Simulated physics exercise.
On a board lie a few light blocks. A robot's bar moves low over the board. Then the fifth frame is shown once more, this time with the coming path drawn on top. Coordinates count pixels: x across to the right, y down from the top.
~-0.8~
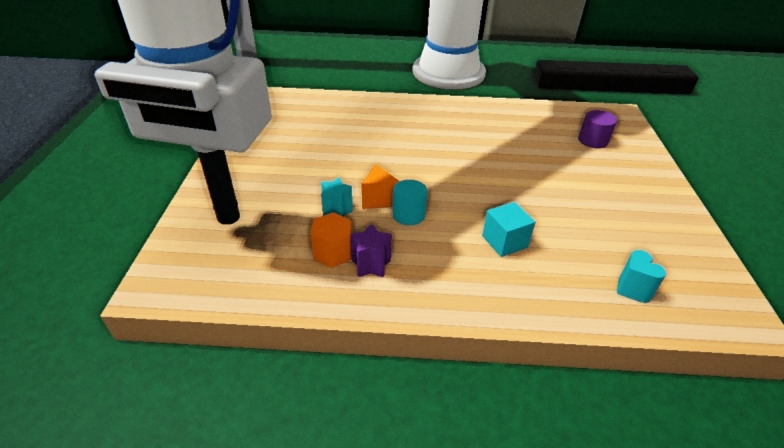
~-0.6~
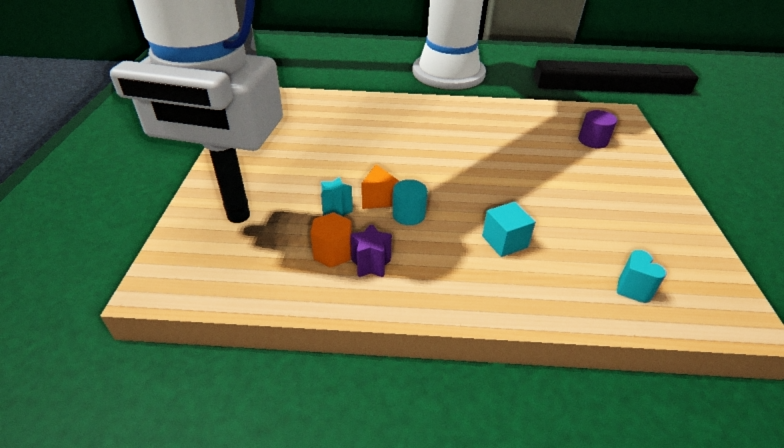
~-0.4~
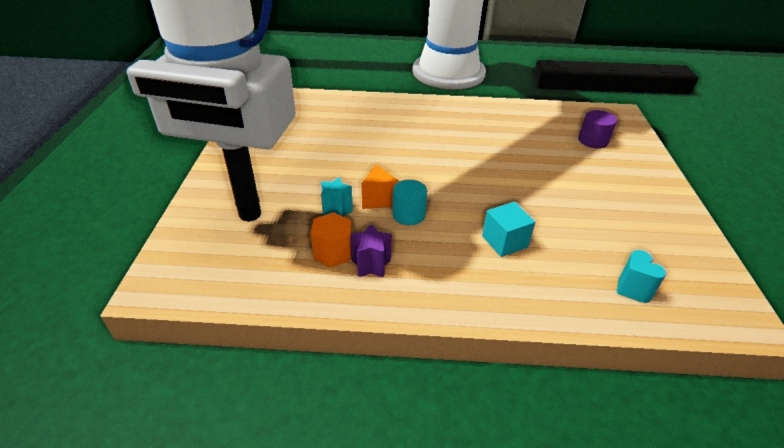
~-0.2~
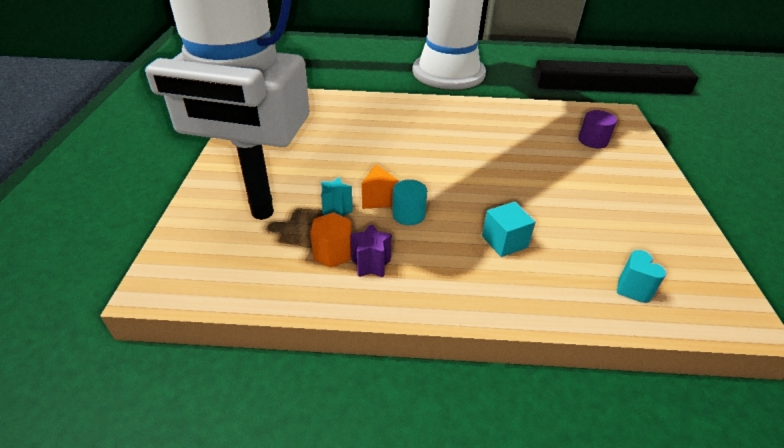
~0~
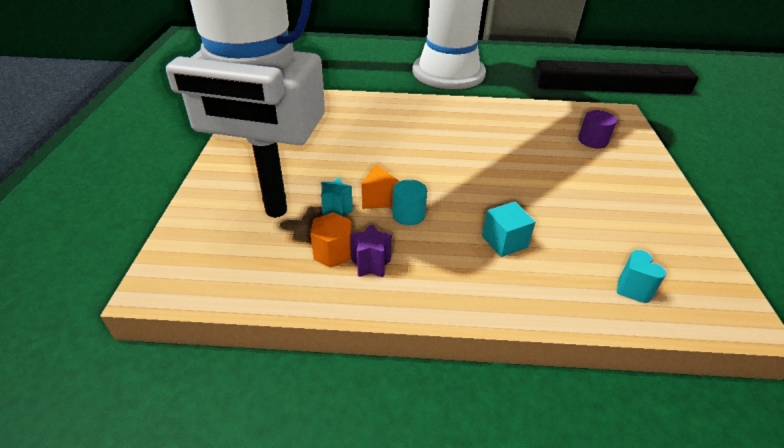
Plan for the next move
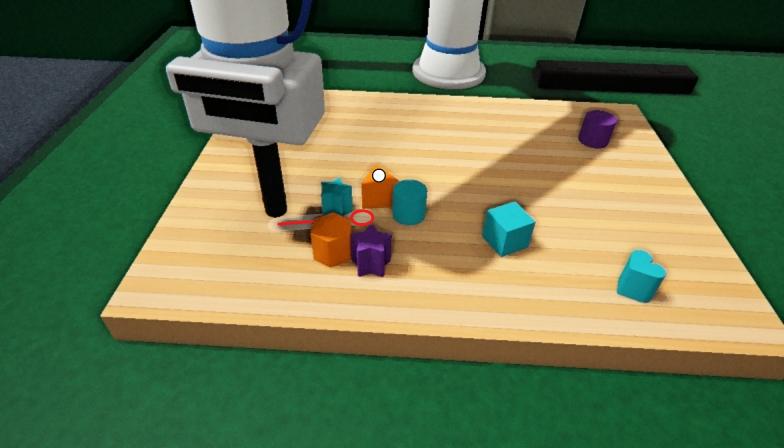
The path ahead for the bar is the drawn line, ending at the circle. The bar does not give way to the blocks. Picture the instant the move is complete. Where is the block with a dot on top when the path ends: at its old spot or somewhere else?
It is shoved along.
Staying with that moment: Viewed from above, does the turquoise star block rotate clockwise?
The answer is no.
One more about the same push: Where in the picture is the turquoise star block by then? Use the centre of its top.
The middle of its top is at (361, 179).
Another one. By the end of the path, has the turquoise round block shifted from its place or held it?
When the path is over, the turquoise round block is still on its spot.
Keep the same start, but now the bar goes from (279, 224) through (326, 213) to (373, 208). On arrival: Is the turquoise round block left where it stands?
I believe not.
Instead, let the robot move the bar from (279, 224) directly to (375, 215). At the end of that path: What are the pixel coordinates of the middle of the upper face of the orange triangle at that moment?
It comes to (403, 165).
Path on the board, from (279, 224) directly to (362, 218); the dot is on the orange triangle.
What follows on the original path. Halfway along, bar at (320, 208); turquoise star block at (341, 184).
At the end, bar at (362, 205); orange hexagonal block in place; turquoise star block at (361, 179), turned 90° anticlockwise; orange triangle at (388, 170), turned 20° clockwise; turquoise round block in place.
